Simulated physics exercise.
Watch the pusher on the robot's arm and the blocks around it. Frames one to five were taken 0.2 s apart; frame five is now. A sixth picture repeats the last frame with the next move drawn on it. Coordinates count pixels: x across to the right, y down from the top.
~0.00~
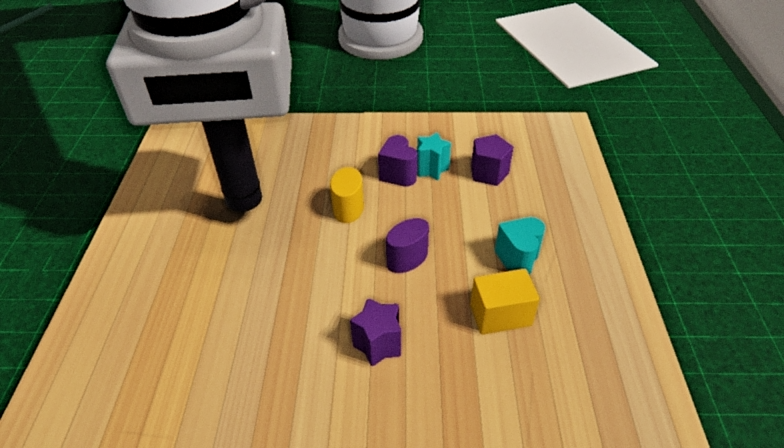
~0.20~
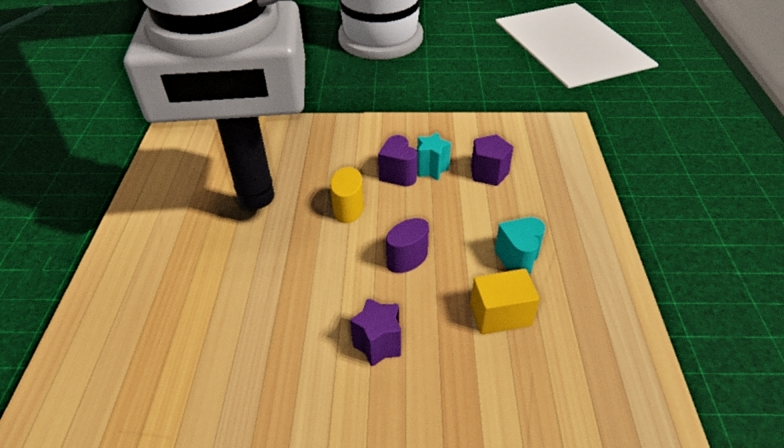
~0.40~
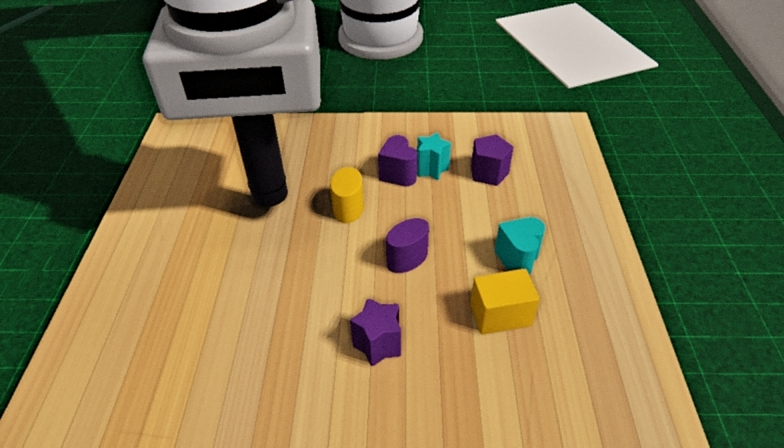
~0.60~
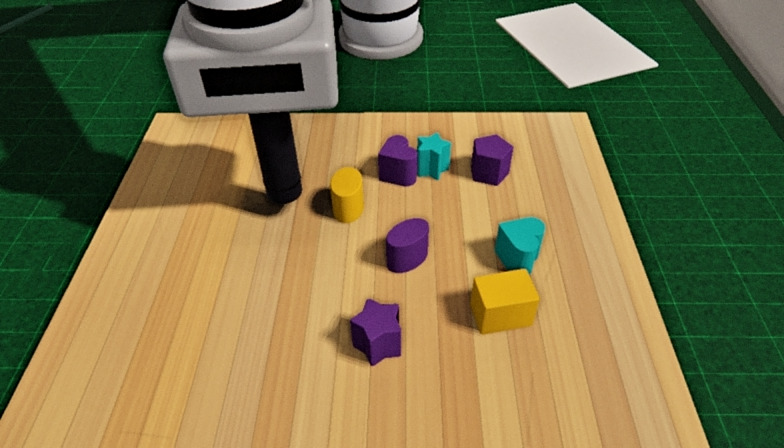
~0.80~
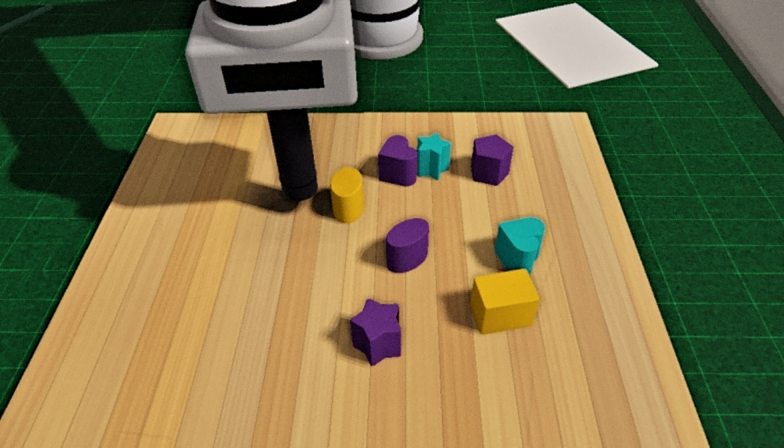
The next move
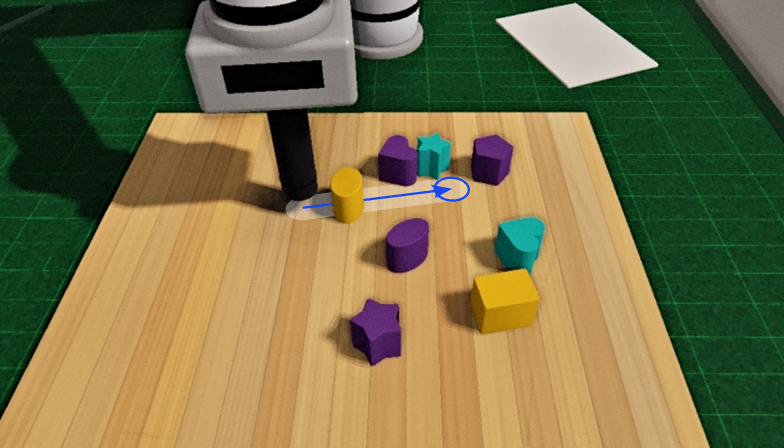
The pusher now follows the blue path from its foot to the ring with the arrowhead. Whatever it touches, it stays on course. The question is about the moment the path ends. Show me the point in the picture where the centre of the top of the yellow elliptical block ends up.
It should be at about (438, 187).
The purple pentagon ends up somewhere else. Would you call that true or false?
False - the claim does not hold.
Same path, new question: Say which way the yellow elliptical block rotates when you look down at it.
It twists clockwise.
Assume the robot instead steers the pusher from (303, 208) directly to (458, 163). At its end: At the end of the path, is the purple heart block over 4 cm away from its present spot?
I expect so.
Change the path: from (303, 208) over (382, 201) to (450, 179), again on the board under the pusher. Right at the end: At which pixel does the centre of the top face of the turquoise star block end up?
At the end it should sit near (447, 132).
Drawn move, straight from (303, 208) to (452, 189).
The first path, step by step. One third of the way, pusher (353, 184); yellow elliptical block (384, 181), turned 30° clockwise.
Two thirds of the way, pusher (404, 177); yellow elliptical block (430, 185), turned 85° clockwise; purple heart block (402, 146), turned 15° anticlockwise; turquoise star block (436, 140).
At the end, pusher (453, 171); yellow elliptical block (438, 187), turned 100° clockwise; purple heart block (404, 145), turned 25° anticlockwise; turquoise star block (439, 138); purple pentagon still.
